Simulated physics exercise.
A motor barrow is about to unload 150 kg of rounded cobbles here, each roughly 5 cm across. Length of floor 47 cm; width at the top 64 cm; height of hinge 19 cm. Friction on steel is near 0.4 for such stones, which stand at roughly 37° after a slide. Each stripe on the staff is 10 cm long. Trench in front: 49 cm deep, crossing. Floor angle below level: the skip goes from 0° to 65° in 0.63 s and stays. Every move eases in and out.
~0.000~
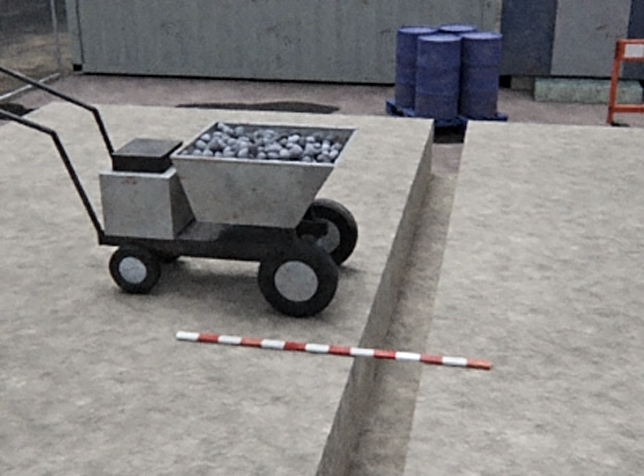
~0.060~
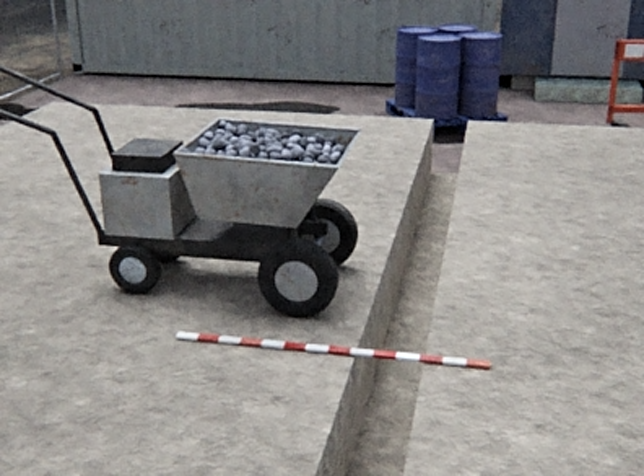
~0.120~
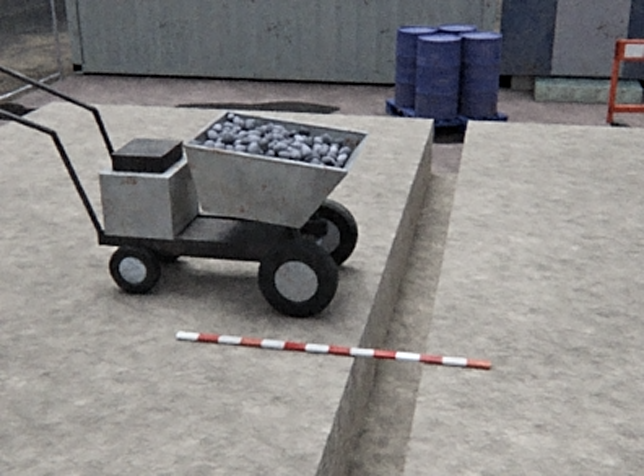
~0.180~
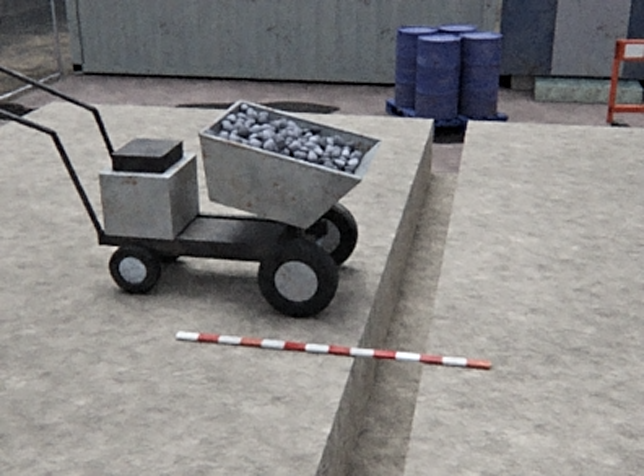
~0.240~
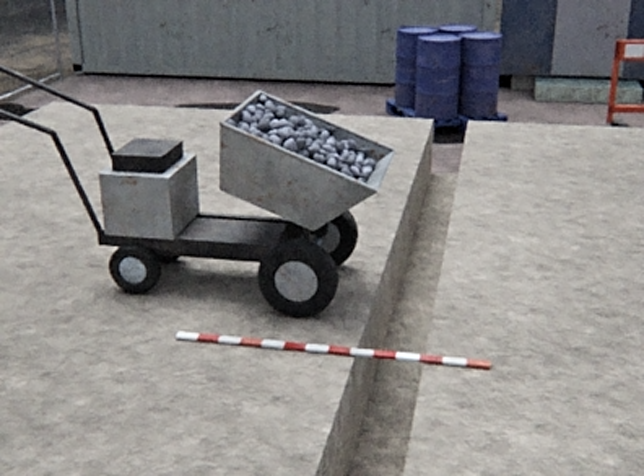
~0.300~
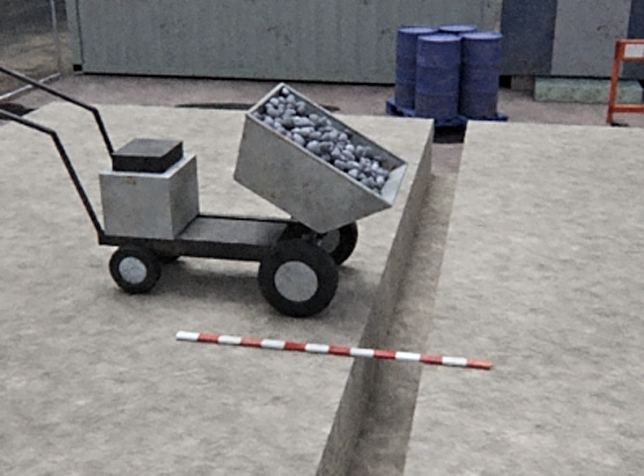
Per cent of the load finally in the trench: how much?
Approx. 12 %.
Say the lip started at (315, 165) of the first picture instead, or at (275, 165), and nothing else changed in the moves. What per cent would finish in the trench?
Roughly 20 in a hundred, then 45 in a hundred.
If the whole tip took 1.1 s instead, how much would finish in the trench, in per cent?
Roughly 20 per cent.
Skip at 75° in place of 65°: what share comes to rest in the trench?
It would be near 20 per cent.
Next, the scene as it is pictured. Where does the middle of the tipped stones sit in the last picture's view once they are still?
In the last view, about (495, 301).
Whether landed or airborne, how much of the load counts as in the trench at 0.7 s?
Something like 0 in a hundred.
After 0.5 s the floor is at 55°; 100 % in the skip; the foremost stones are at (415, 222).
After 0.7 s the floor is at 65°; 78 % in the skip, 22 % past the trench; the foremost stones are at (515, 315).
After 1.1 s the floor is at 65°; 42 % in the skip, 58 % past the trench; the foremost stones are past the picture's edge.
After 3.0 s the floor is at 65°; 23 % in the skip, 12 % in the trench, 65 % past the trench; the foremost stones are past the picture's edge.
